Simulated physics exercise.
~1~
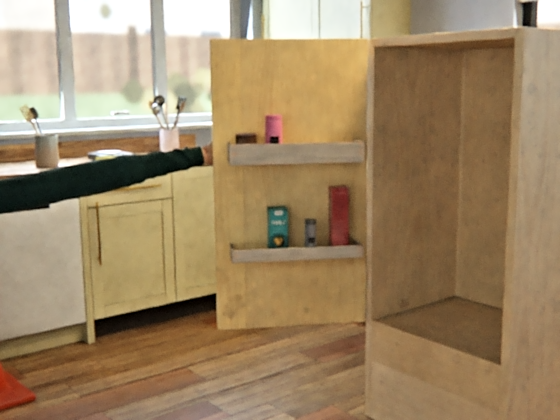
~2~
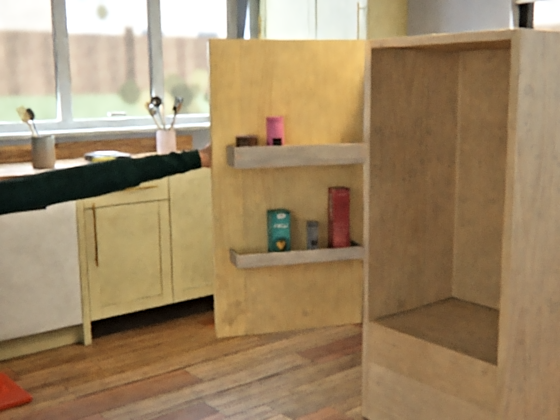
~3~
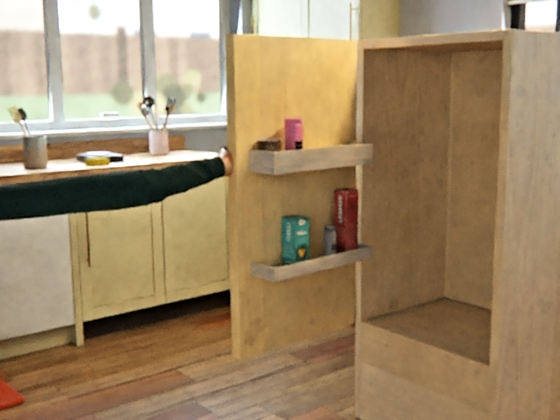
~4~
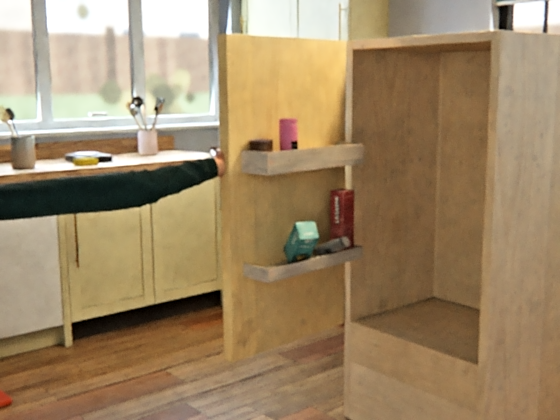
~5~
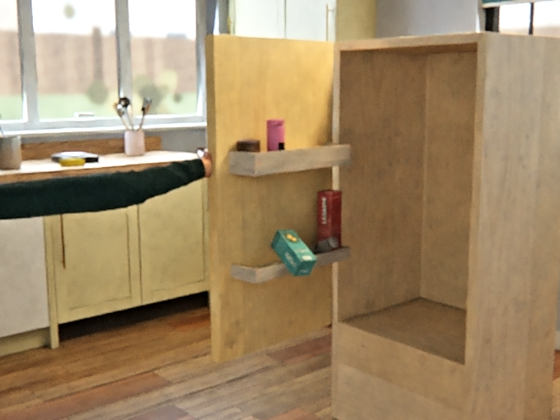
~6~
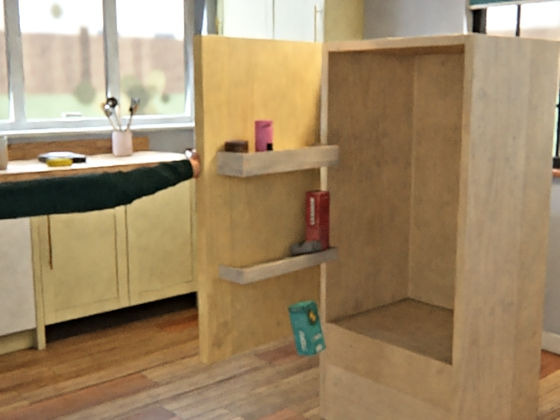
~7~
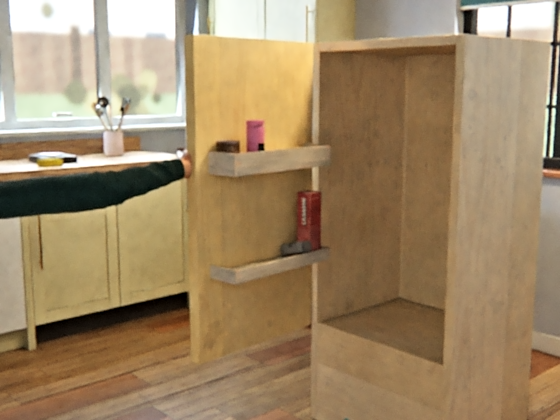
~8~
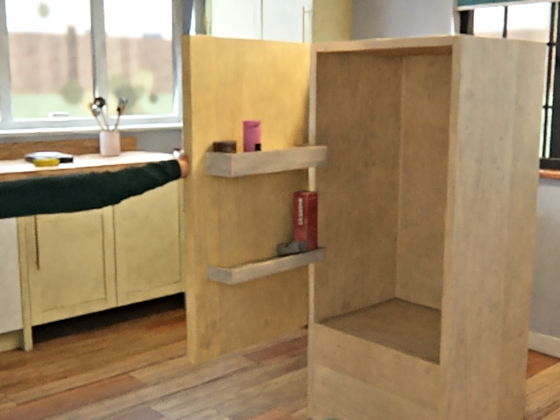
In the video, an arm in a dark sleeve swings a wooden cupboard door with two racks until it stops; the turquoise carton tips and tumbles off the lower rack out of sight, and the grey shaker falls over, while the red carton and pink jar stay upright.
